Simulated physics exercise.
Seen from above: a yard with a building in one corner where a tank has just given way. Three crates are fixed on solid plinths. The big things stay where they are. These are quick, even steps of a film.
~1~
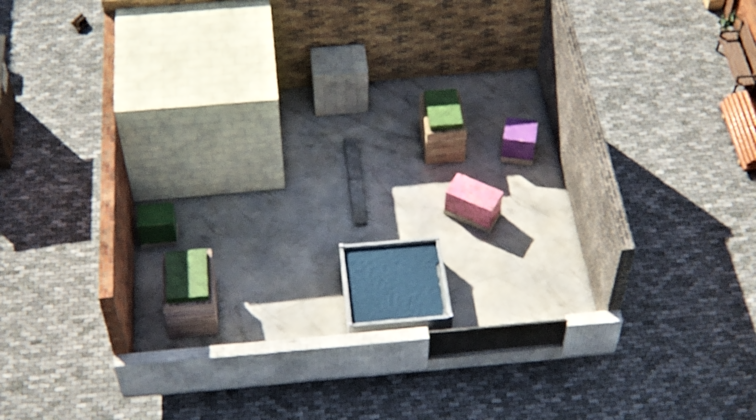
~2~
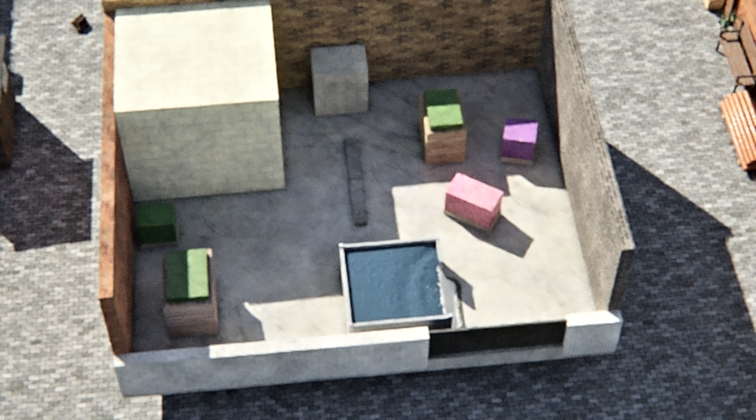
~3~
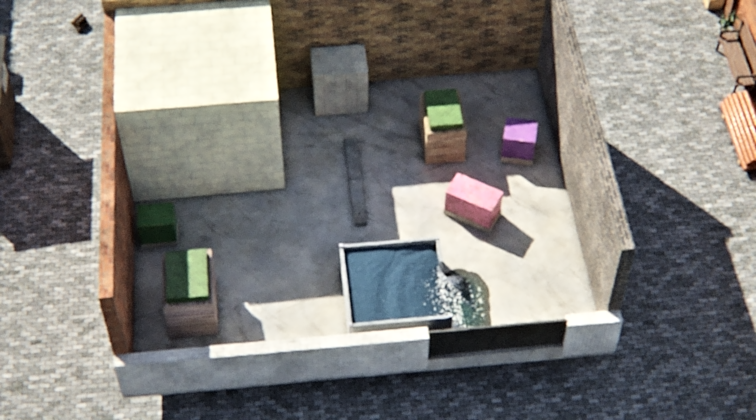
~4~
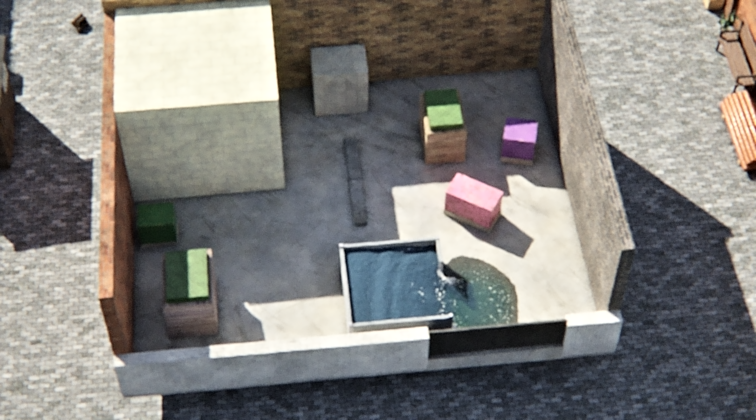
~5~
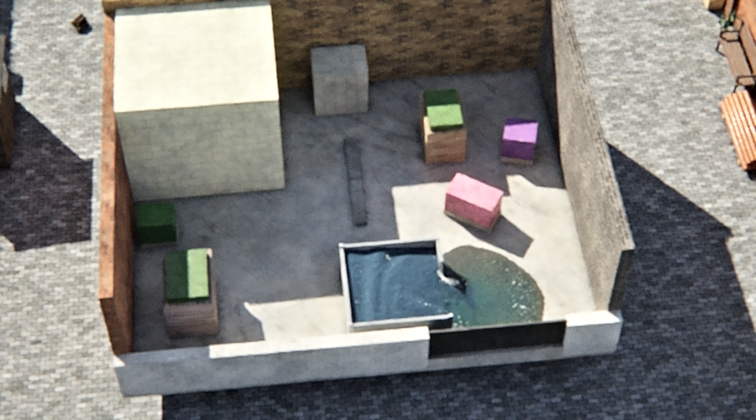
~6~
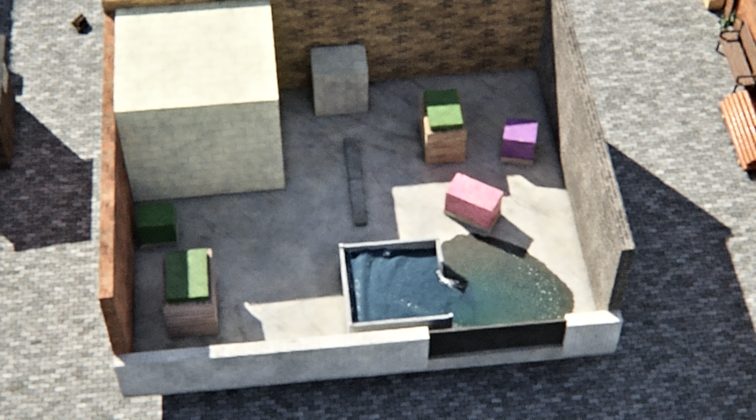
Water broke out through the right side of an open tank in a walled yard and spread rightward across the pale floor in a widening, rounded pool, while the coloured blocks nearby stayed still.
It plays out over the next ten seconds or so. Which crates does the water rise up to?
In the end: The purple crate gets wet; the pink crate gets wet; the green crate stays dry.
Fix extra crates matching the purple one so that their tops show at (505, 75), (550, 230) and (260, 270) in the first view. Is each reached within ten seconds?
As listed: Remains dry, takes water, escapes it.
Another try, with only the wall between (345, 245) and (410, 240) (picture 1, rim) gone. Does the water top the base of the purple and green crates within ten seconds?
One by one: Purple crate keeps dry, green crate gets wet.
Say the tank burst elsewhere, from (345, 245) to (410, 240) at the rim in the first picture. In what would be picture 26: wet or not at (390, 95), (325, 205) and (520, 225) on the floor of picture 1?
In that order: Awash, under water, no water.
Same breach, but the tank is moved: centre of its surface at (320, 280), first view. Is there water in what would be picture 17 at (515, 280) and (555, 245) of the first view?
As listed: Under water, under water.
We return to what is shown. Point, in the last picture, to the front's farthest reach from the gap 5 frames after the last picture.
Close to (571, 224).
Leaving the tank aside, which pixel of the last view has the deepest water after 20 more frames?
At about (531, 170).
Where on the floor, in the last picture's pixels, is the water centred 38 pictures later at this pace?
I would point to (473, 223).
A moment on, water covers 15 % of the floor; the purple crate not reached, the pink crate water round its plinth, the green crate not reached.
Next, water covers 20 % of the floor; the purple crate not reached, the pink crate water round its plinth, the green crate not reached.
Then, water covers 30 % of the floor; the purple crate water round its plinth, the pink crate water round its plinth, the green crate not reached.
Later, water covers 50 % of the floor; the purple crate water round its plinth, the pink crate water round its plinth, the green crate not reached.
In the end, water covers 70 % of the floor; the purple crate was topped, the pink crate was topped, the green crate stayed above the water.
